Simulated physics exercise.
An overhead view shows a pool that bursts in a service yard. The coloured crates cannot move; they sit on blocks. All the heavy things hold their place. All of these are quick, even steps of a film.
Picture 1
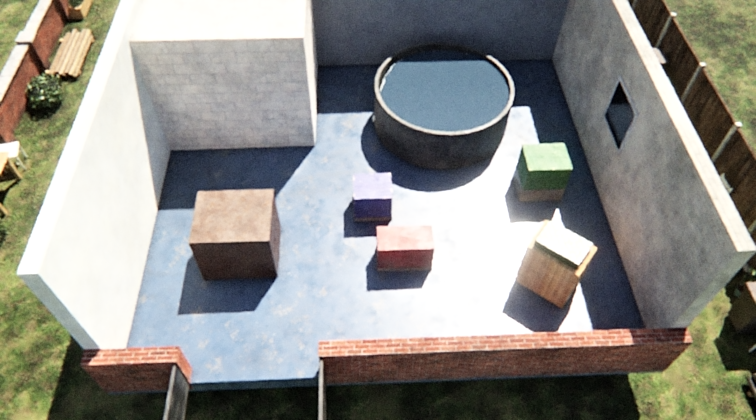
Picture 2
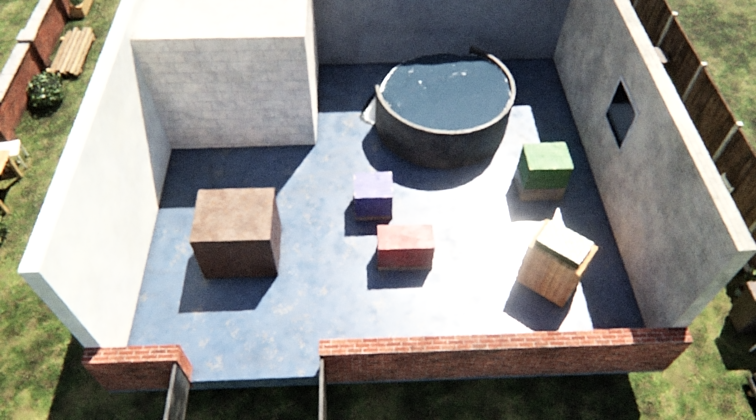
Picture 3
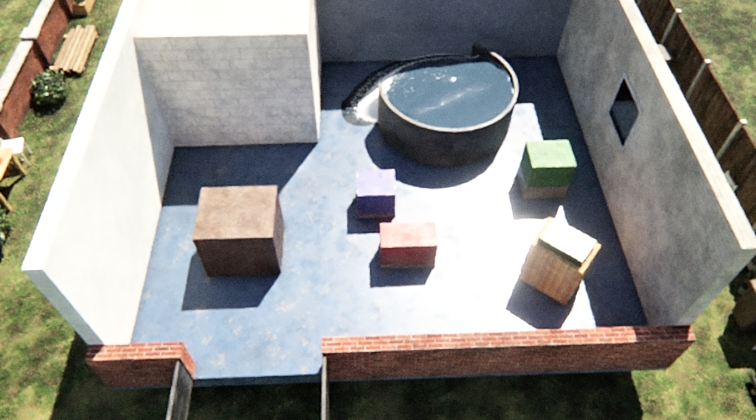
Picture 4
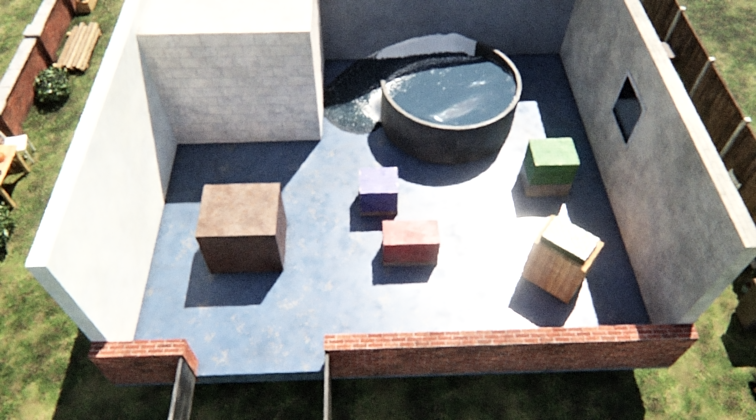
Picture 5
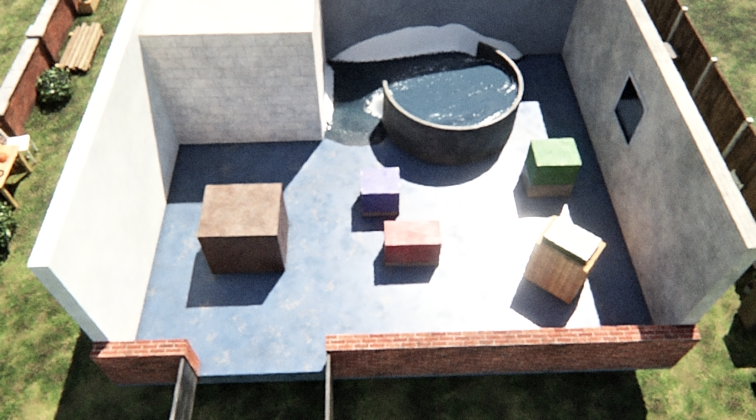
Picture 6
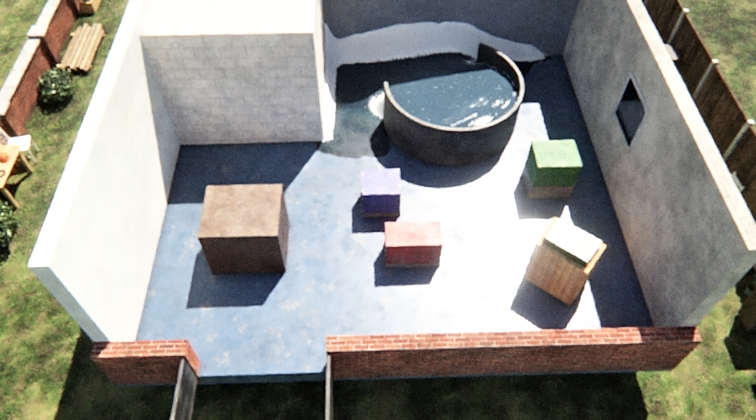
Water bursts from the far side of a round pool and spreads along the back wall.
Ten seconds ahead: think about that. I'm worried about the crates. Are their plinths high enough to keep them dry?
Well, the red crate will get wet, the green crate will stay dry, the blue crate will get wet.
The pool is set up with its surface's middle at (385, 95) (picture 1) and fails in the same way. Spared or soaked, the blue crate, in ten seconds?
Blue: Overtopped.
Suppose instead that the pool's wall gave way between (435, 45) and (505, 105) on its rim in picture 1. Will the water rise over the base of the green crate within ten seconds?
Per crate - green crate: Flooded.
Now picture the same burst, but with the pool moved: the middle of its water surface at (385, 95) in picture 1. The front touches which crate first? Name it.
First is the blue one.
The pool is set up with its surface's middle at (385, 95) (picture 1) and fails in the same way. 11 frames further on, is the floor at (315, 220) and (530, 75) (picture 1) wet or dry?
Submerged, submerged.
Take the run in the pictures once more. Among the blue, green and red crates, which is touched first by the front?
My pick is the blue one.
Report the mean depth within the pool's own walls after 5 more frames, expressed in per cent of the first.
48 percent or so.
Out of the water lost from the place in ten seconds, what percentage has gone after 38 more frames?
Log: Around 70 %, estimated.
A moment on, water covers 20 % of the floor; the red crate not reached, the green crate not reached, the blue crate not reached.
Next, water covers 35 % of the floor; the red crate not reached, the green crate water round its plinth, the blue crate water round its plinth.
Then, water covers 75 % of the floor; the red crate water round its plinth, the green crate water round its plinth, the blue crate water round its plinth.
Later, water covers 85 % of the floor; the red crate water round its plinth, the green crate water round its plinth, the blue crate water round its plinth.
In the end, water covers 100 % of the floor; the red crate was topped, the green crate stayed above the water, the blue crate was topped.
